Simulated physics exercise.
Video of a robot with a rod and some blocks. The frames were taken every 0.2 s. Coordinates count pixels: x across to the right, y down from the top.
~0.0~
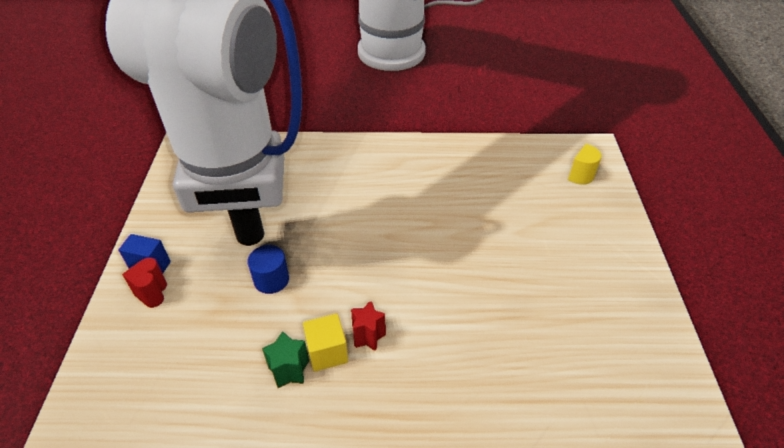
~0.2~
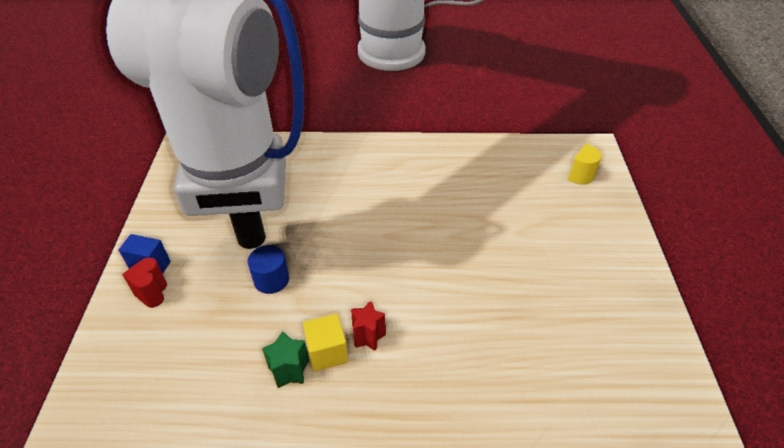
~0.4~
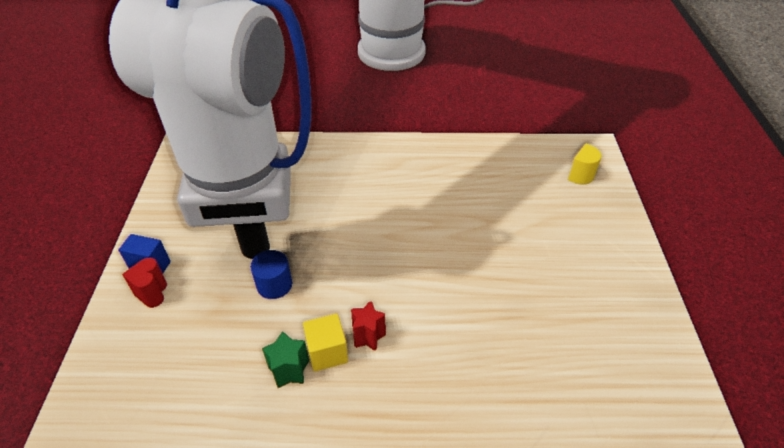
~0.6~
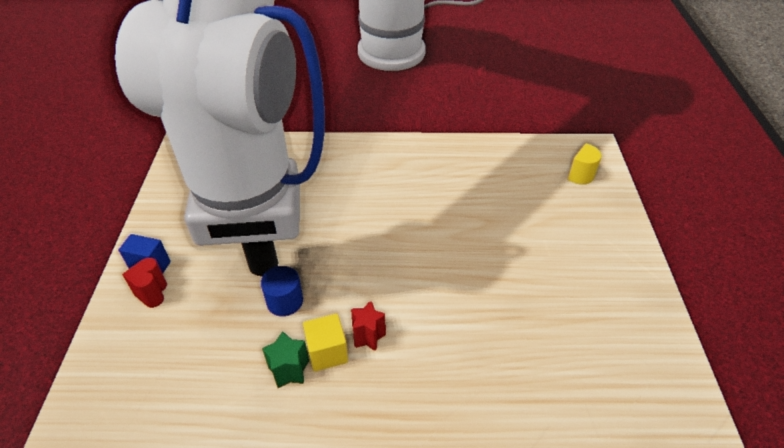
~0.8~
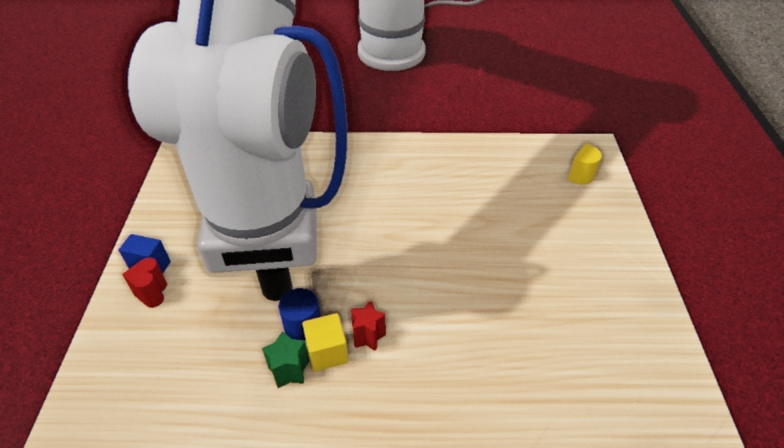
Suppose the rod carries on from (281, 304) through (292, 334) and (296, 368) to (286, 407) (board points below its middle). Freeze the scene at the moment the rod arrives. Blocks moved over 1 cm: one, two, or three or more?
That makes 3 blocks or more.
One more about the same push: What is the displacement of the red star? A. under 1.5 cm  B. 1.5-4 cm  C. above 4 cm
The one that fits is A, under 1.5 cm.
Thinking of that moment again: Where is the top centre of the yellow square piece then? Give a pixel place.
At the end it should sit near (369, 367).
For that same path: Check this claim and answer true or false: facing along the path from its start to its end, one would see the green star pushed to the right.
True - the claim holds.
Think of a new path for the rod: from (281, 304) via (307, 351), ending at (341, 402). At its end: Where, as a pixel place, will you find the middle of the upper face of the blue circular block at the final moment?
In the picture, that point is around (374, 399).
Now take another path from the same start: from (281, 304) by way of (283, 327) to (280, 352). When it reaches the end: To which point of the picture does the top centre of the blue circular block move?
Roughly at (311, 335).
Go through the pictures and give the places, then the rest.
Lower end of the rod (251, 236), tops of blocks, green star (284, 350), blue circular block (266, 258), yellow square piece (324, 332), red star (367, 316), in the first picture.
Rod (252, 239), blocks as before, in the second picture.
Rod (256, 249), blue circular block (269, 263), in the third picture.
Rod (264, 265), blue circular block (280, 280), in the fourth picture.
Rod (277, 289), green star (284, 350), blue circular block (298, 303), yellow square piece (324, 332), red star (367, 316), in the fifth picture.
On the path given first. One third of the way, rod (289, 319); green star (283, 357), turned 20° clockwise; blue circular block (313, 334); yellow square piece (344, 354), turned 40° anticlockwise.
Two thirds of the way, rod (292, 355); green star (282, 379), turned 55° clockwise; blue circular block (325, 361); yellow square piece (366, 366), turned 55° anticlockwise.
At the end, rod (282, 394); green star (271, 422), turned 55° clockwise; blue circular block (325, 373); yellow square piece (369, 367), turned 65° anticlockwise; red star not moved.
